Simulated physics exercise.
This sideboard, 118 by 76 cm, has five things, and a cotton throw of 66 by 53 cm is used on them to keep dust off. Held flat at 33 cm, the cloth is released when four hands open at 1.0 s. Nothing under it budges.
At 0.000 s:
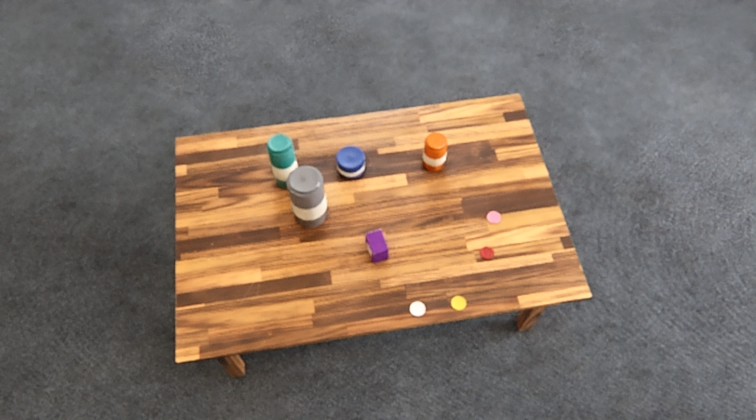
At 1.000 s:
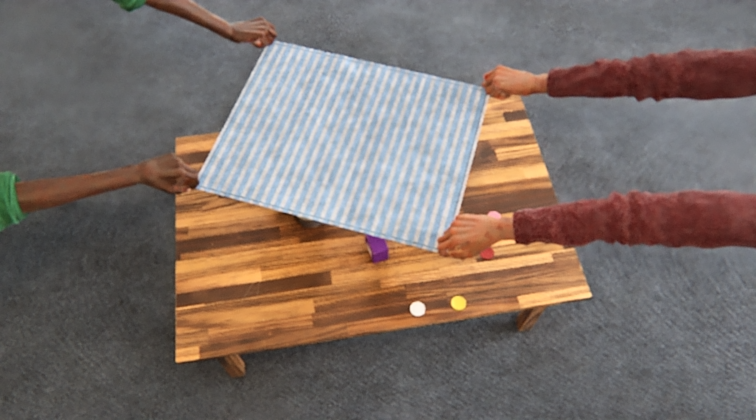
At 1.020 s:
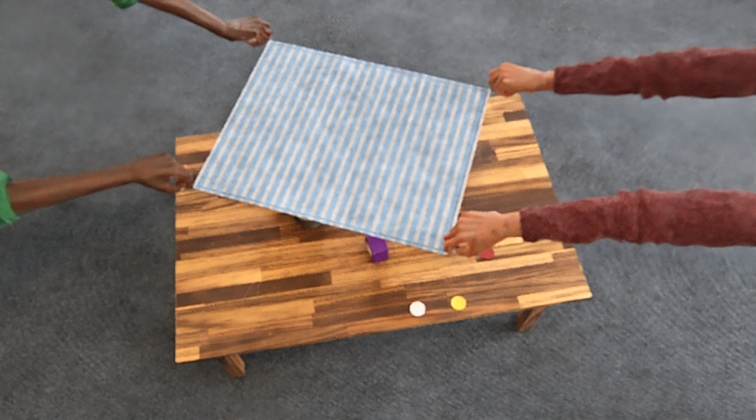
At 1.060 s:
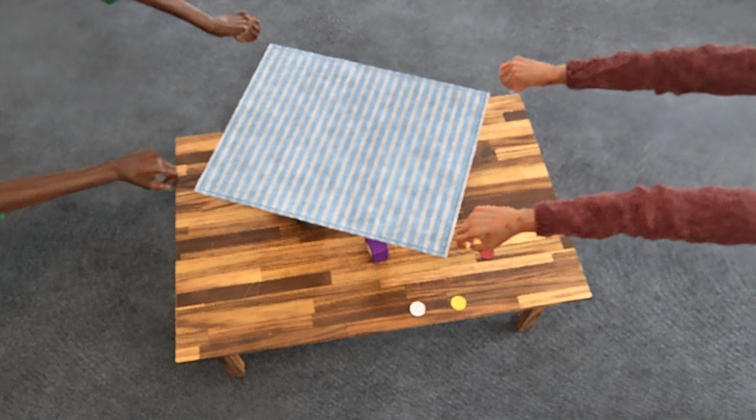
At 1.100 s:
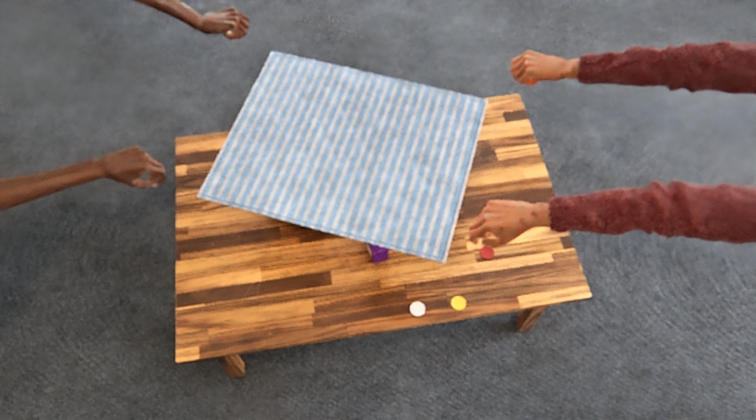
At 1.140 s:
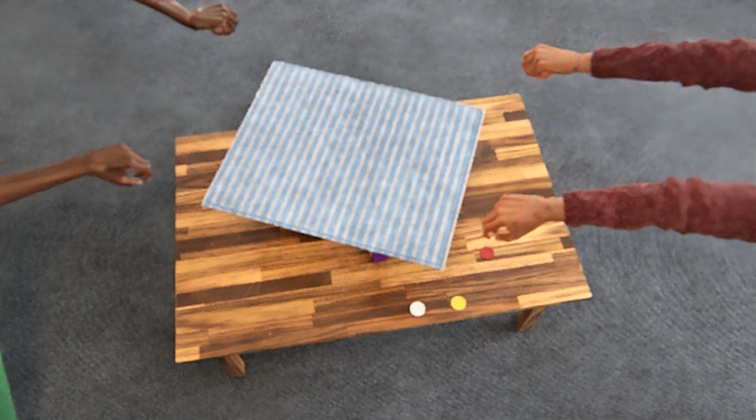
A blue-and-white striped cloth was held flat by four hands above a wooden table of jars, small discs and a purple box, then the hands let go, drew back, and it sank slightly, still spread out.
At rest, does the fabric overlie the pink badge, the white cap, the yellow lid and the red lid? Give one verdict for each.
The pink badge remains in the open, the white cap remains in the open, the yellow lid stays uncovered, the red lid stays uncovered.
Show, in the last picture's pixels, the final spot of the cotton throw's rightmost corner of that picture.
Near (452, 142).
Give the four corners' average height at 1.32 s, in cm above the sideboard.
The corners are on average some 3 cm above the surface.
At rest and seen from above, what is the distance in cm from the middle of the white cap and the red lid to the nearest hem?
About 2 cm, 15 cm.
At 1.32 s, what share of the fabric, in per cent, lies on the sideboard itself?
Share in contact: Around 5 %.
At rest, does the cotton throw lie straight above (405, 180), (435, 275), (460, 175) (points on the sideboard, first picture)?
Once it rests, the first one is out of sight, the second is in plain sight and the third is in plain sight.
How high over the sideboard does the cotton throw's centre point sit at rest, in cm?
Height: Approx. 15 cm.
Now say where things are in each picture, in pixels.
The first frame shows pink badge (494, 217); white cap (418, 309); yellow lid (459, 303); red lid (487, 253); blue canister (350, 157), 6 cm tall; orange jar (437, 140), 12 cm tall; purple box (377, 241), 7 cm tall; teal bottle (279, 142), 20 cm tall; grey jar (304, 179), 20 cm tall.
The second frame shows cotton throw corners (193, 188) (270, 40) (491, 90) (447, 255); highest point 33 cm, lowest 33 cm.
The third frame shows cotton throw corners (193, 188) (270, 41); highest point 33 cm, lowest 33 cm.
The fourth frame shows cotton throw corners (195, 191) (271, 44); highest point 31 cm, lowest 31 cm.
The fifth frame shows cotton throw corners (198, 197) (272, 52); highest point 28 cm, lowest 28 cm.
The sixth frame shows cotton throw corners (202, 205) (274, 62) (485, 110) (443, 270); highest point 25 cm, lowest 24 cm.
After 1.3 s, 5 % of it is down, spanning 62 by 61 cm, above no small thing.
After 1.5 s, 5 % of it is down, spanning 62 by 61 cm, above no small thing.
After 1.7 s, 5 % of it is down, spanning 61 by 62 cm, above no small thing.
After 1.9 s, 5 % of it is down, spanning 60 by 62 cm, above no small thing.
After 2.7 s, 5 % of it is down, spanning 60 by 62 cm, above no small thing.
